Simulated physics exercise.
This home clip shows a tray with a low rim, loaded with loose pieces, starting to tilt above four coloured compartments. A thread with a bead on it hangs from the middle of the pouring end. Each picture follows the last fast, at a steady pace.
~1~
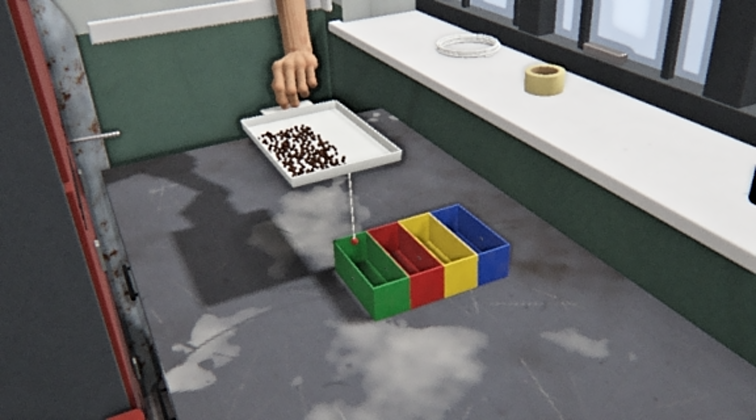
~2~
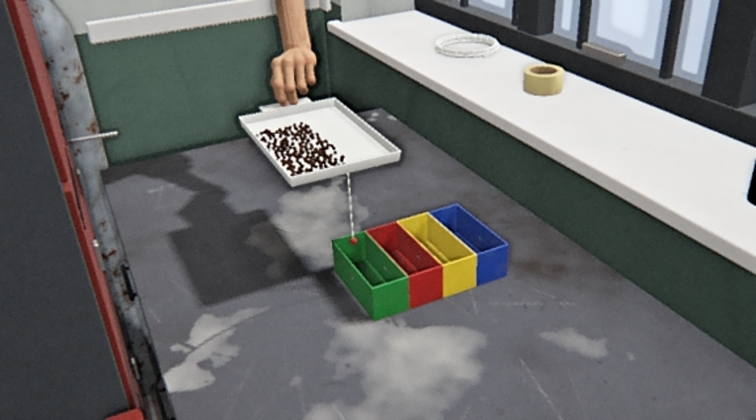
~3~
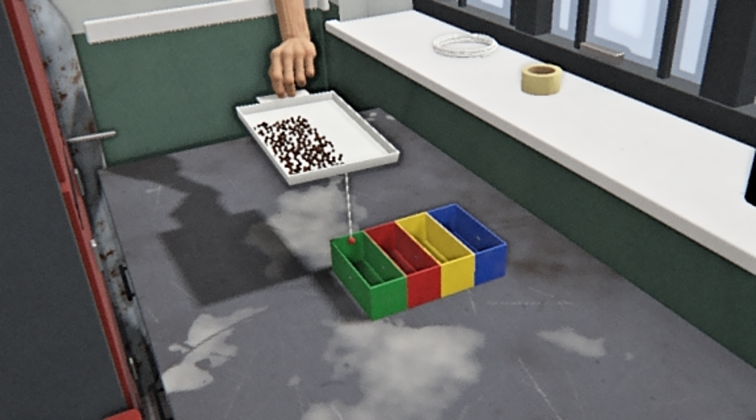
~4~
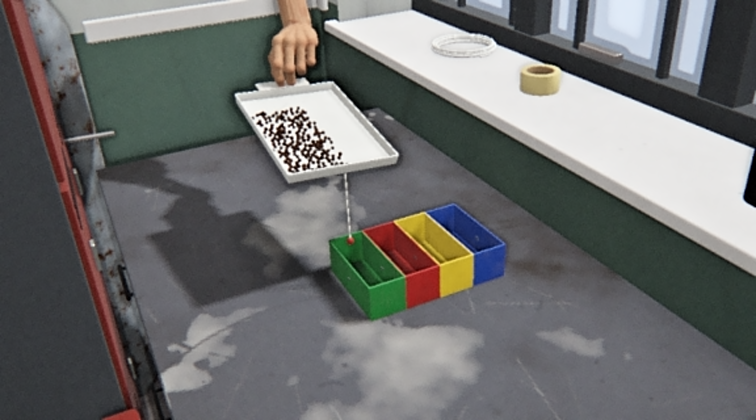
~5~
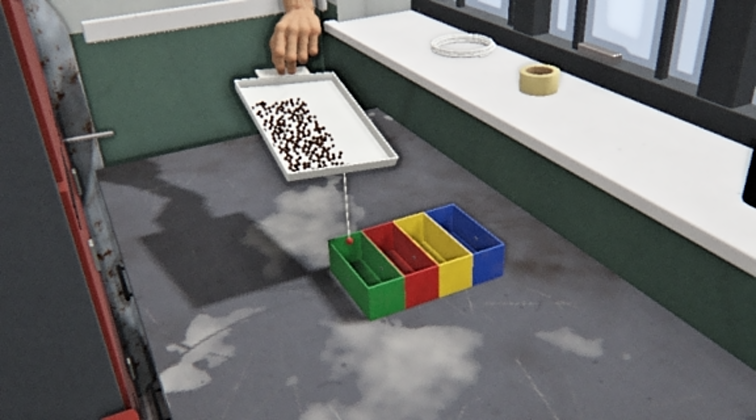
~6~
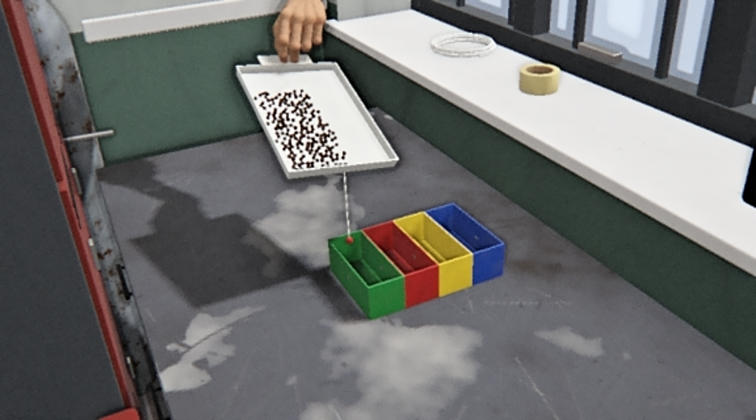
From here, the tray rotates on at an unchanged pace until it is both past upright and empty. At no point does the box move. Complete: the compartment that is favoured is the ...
... Red one.
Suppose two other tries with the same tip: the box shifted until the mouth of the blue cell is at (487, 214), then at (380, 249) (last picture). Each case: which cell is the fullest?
Going by the two tries in order: The cell in green, then the cell in blue.
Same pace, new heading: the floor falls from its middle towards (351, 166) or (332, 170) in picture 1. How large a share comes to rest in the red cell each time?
Roughly 40 percent first and 0 percent second.
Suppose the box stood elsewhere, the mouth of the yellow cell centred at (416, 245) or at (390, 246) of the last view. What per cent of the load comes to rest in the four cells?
You'd get 100 per cent first and 100 per cent second.
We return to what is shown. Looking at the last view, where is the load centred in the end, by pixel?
Around (401, 275).
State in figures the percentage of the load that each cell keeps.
Final shares - green cell 20 percent, red cell 60 percent, yellow cell 20 percent, blue cell 0 percent.
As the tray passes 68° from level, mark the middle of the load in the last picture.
I'd put it at about (368, 162).
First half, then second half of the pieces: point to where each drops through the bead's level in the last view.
It goes through near (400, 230) first, then near (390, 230).
Shortly afterwards, tray tipped steeply; the bulk on the tray; a little in the yellow cell; only a few in the red cell; only a few in the blue cell; a little falling or outside the box.
Next, tray tipped past a quarter turn; near a third on the tray; a little in the red cell; a little in the yellow cell; only a few in the green cell; only a few in the blue cell; near a third falling or outside the box.
Some moments later, tray tipped past a quarter turn; near two thirds in the red cell; near a quarter in the green cell; a little in the yellow cell; only a few in the blue cell; only a few falling or outside the box.
In the end, tray tipped past a quarter turn; near two thirds in the red cell; near a quarter in the green cell; a little in the yellow cell; only a few in the blue cell; only a few outside the box.
